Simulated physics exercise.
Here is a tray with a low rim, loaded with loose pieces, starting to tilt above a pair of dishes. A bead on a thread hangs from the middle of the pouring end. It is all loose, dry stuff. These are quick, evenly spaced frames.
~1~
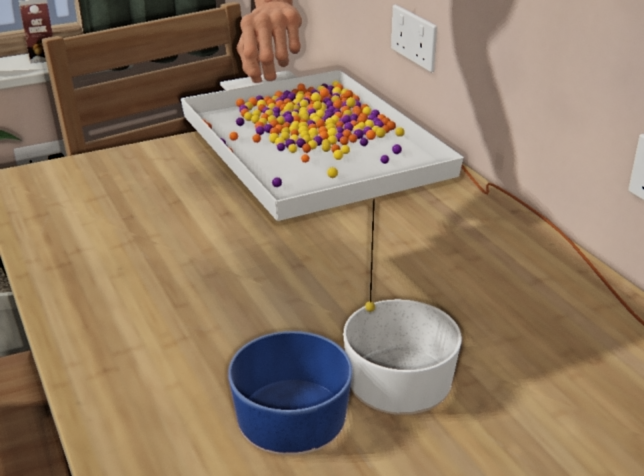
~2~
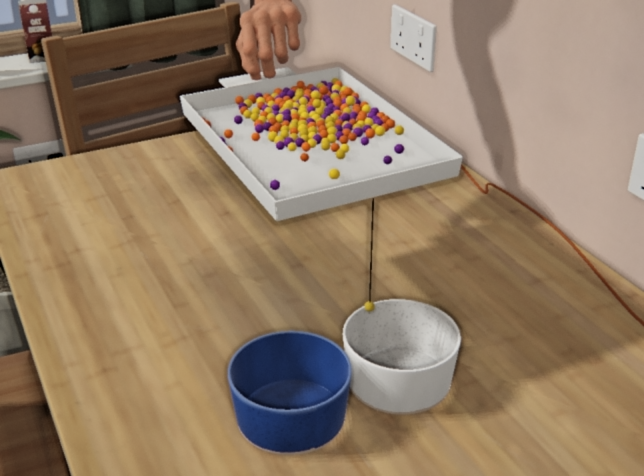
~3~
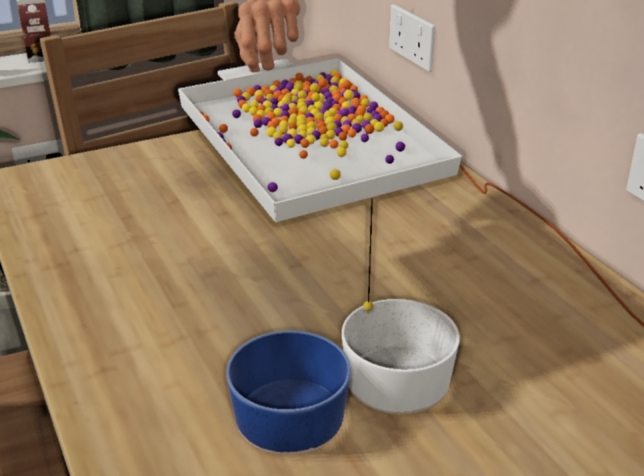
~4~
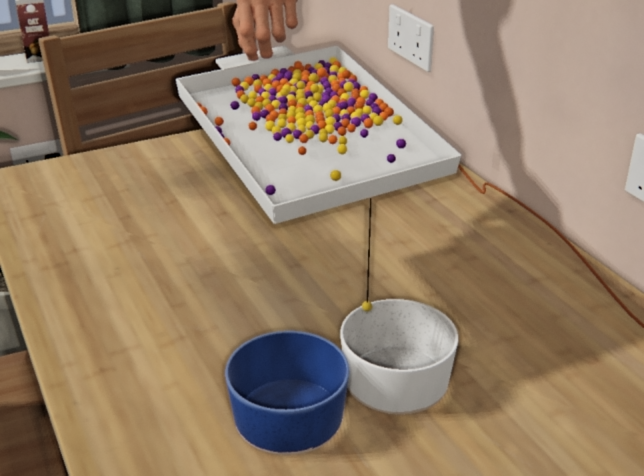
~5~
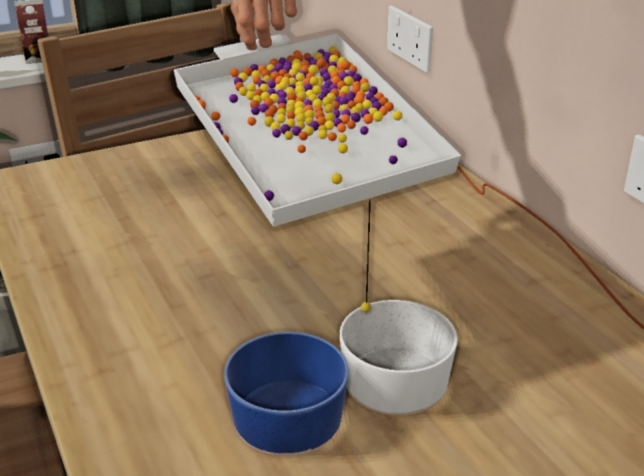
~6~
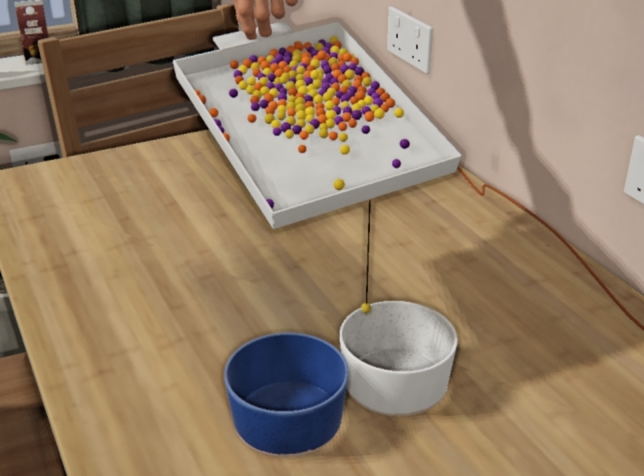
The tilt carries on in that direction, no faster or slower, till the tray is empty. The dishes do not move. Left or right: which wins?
The left one ends fuller.
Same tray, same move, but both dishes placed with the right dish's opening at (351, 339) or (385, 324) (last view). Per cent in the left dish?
Near 30 % and 70 %.
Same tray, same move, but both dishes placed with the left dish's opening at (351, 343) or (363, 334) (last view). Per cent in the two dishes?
About 40 and 20 per cent.
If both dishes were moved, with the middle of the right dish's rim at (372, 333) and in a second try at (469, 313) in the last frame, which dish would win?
The first try: Left. The second: The left dish.
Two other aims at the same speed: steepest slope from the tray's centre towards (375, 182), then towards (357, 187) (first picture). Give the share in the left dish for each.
The first gives 0 %, the second 20 %.
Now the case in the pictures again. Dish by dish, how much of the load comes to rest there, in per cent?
Left dish near 80 in a hundred; right dish near 10.
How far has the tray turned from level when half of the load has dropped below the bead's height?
Around 100° of tilt.
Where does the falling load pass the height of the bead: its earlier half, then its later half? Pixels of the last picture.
Around (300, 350) and then (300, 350).
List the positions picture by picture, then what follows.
In the first frame, corners of the pouring end (277, 200) and (460, 157), level; middle of the load (314, 118), round plastic beads; left dish (317, 427); right dish (431, 387); bead on its thread (370, 307).
In the second frame, corners of the pouring end (277, 200) and (460, 156), level; middle of the load (313, 115).
In the third frame, corners of the pouring end (275, 202) and (459, 156), tipped barely, lowest at the left corner; middle of the load (312, 110), about a tenth on the move.
In the fourth frame, corners of the pouring end (274, 204) and (458, 155), tipped a little, lowest at the left corner; middle of the load (311, 101), about a tenth on the move.
In the fifth frame, corners of the pouring end (274, 208) and (458, 155), tipped a little, lowest at the left corner; middle of the load (310, 94), about a tenth on the move.
In the sixth frame, corners of the pouring end (274, 211) and (458, 155), tipped a little, lowest at the left corner; middle of the load (312, 89), roughly half on the move; left dish (313, 429); right dish (428, 389).
Just after the last frame, tray tipped steeply; the larger part on the tray; about a tenth in the left dish; just a few in the right dish; just a few outside both; about a tenth in the air.
A moment on, tray tipped right over; roughly a third on the tray; roughly a third in the left dish; about a tenth in the right dish; about a tenth outside both; roughly a quarter in the air.
Further on, tray tipped past a quarter turn; the larger part in the left dish; about a tenth in the right dish; about a tenth outside both.
When it is over, tray tipped past a quarter turn; the larger part in the left dish; about a tenth in the right dish; about a tenth outside both.
